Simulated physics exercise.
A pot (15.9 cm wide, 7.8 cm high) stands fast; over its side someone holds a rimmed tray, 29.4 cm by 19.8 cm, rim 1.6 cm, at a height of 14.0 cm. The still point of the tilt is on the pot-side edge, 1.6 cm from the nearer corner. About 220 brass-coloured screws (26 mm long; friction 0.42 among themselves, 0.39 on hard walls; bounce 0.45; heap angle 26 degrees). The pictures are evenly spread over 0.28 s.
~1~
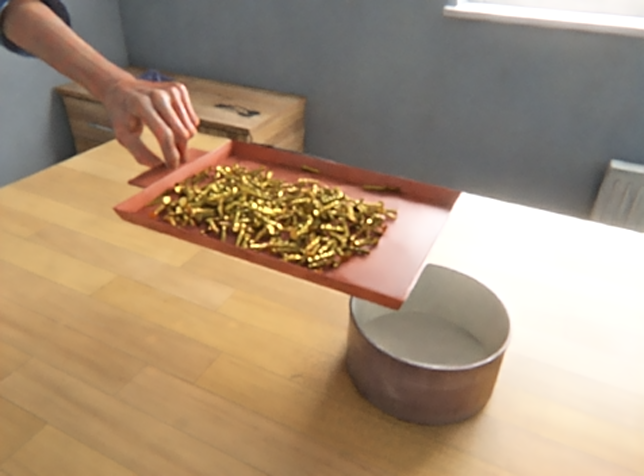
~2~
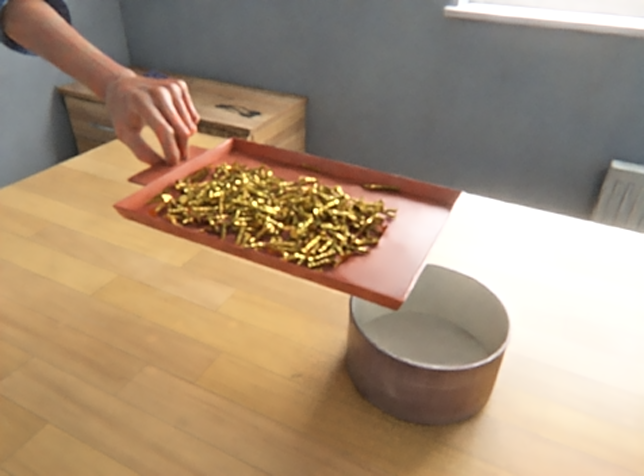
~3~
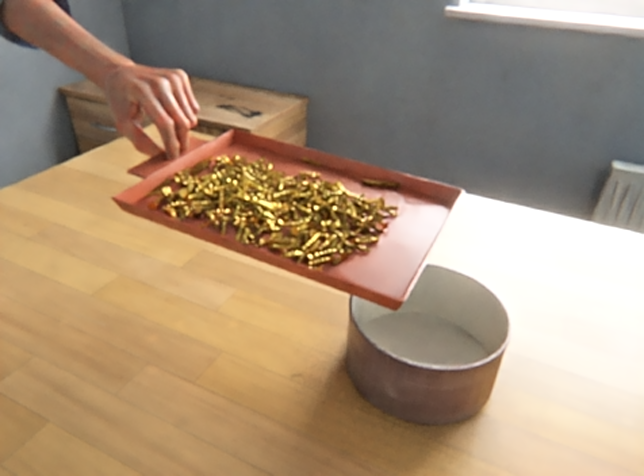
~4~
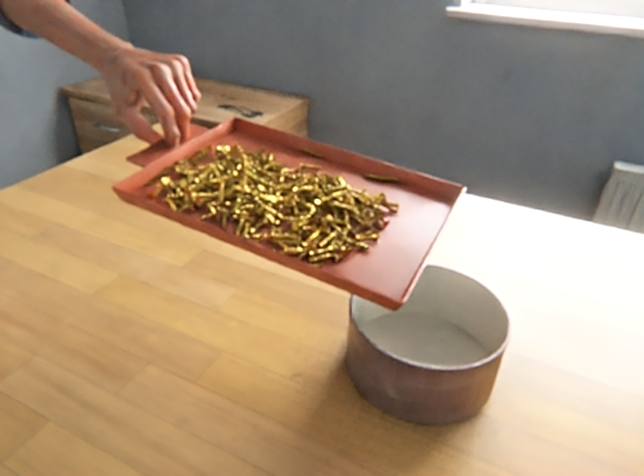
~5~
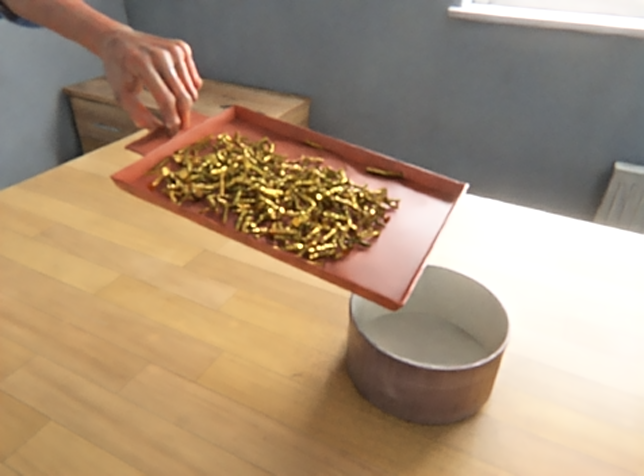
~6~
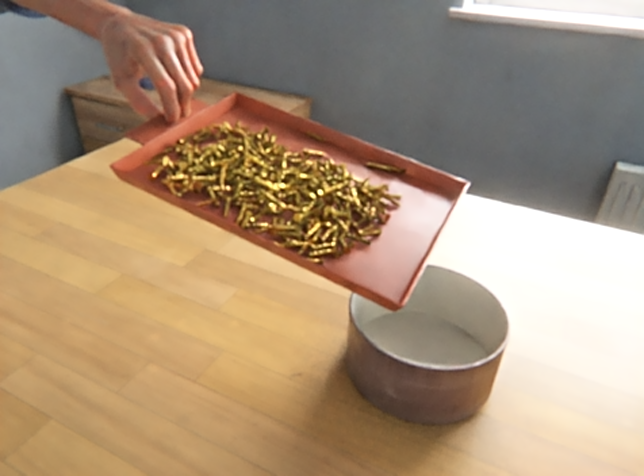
A hand slowly raised the left end of a red tray heaped with small brass-coloured screws, steepening its slant beside a round pot on a wooden table, while the pile stayed almost unchanged on the tray.
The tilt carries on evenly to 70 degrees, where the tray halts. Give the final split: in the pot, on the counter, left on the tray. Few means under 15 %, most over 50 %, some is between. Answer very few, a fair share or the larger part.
Pot a fair share, counter the larger part, tray very few.
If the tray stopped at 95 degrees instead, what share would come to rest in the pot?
Then about 25 per cent.
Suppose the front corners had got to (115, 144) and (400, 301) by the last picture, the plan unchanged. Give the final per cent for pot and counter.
Pot 20, counter 80.
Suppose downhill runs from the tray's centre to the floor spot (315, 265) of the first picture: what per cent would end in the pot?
About 0 per cent.
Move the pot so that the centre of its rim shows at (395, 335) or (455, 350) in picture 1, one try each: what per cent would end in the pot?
Some 75 and 75 per cent.
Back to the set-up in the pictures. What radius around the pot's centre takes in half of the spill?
About 14 cm.
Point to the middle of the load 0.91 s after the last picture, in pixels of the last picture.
Around (414, 267).
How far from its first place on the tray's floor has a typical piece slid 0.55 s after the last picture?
Some 7 cm.
Then, 0.55 s after the last picture, tilt 39 degrees; the tray holds 100 %, the pot 0 %.
Then, 0.91 s after the last picture, tilt 57 degrees; the tray holds 75 %, the pot 5 %.
Then, 1.37 s after the last picture, tilt 70 degrees; the tray holds 10 %, the pot 20 %.
In the end, pot 25 %, counter 70 %, tray 5 %.
